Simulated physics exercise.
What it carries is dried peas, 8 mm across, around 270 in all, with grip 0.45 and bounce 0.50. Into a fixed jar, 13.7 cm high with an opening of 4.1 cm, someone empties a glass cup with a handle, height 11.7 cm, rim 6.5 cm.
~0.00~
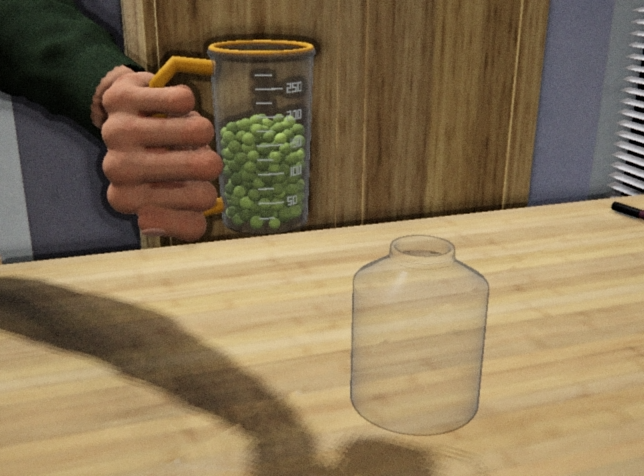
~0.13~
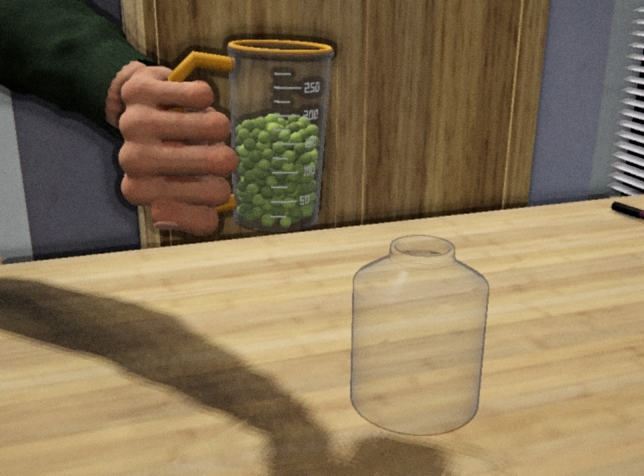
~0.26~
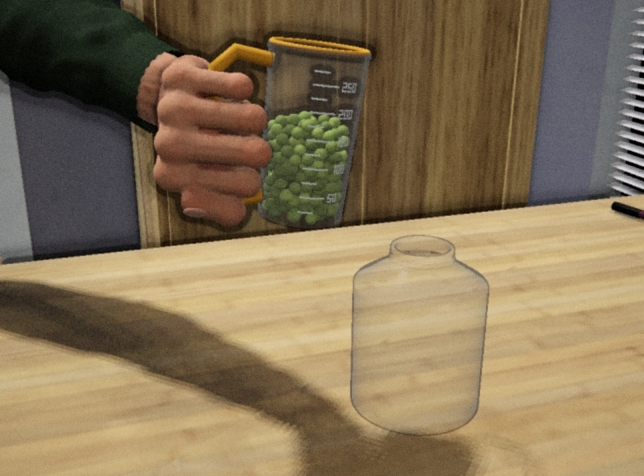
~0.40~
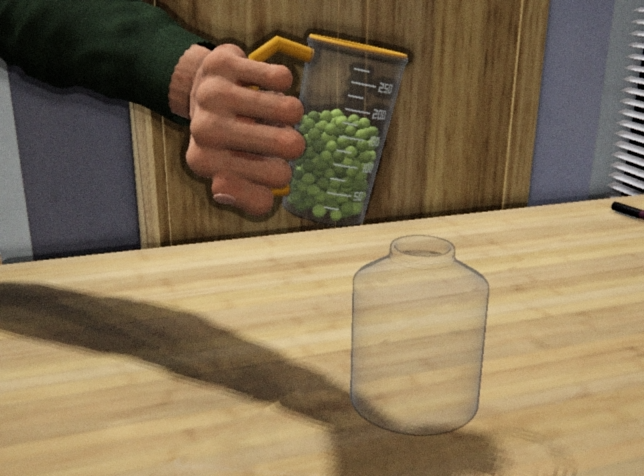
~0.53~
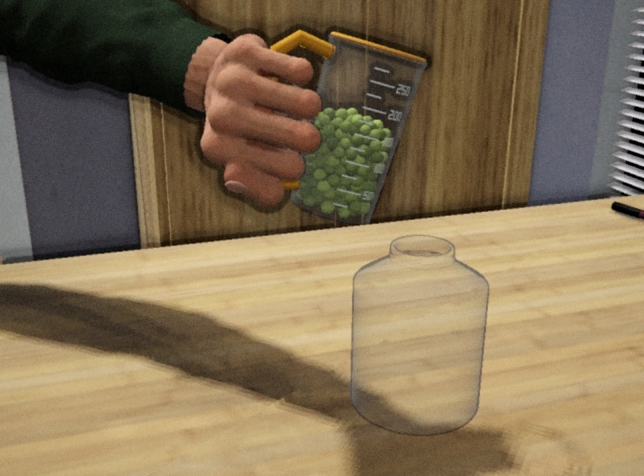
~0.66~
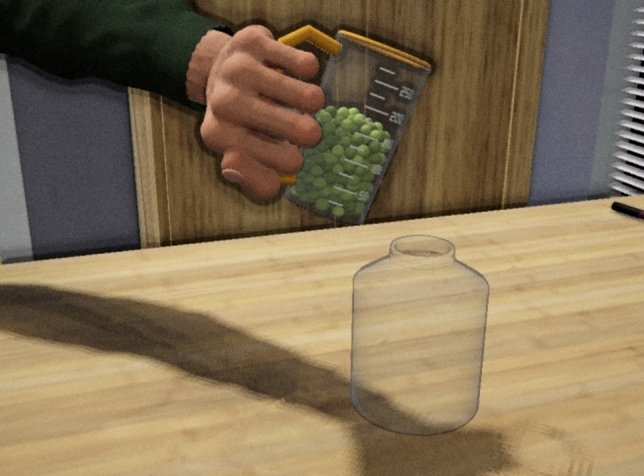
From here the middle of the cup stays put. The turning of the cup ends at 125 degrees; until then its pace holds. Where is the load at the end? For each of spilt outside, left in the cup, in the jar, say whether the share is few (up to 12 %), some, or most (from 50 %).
Spilt outside: Some; left in the cup: Few; jar: Most.
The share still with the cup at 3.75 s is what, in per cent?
Roughly 0 per cent of the load.
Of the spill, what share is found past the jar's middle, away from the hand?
About 100 %.
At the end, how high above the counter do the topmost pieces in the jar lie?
I'd say close to 3.0 centimetres.
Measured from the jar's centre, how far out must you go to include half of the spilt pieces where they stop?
Roughly 24 cm from the centre.
After 1.98 s, tilt 69 degrees; the cup holds 100 %, the jar 0 %.
After 2.87 s, tilt 101 degrees; the cup holds 95 %, the jar 0 %.
After 3.75 s, tilt 125 degrees; the cup holds 0 %, the jar 70 %.
By 4.7 s all is still; spilt 30 %, still above 0 %, jar 70 %.
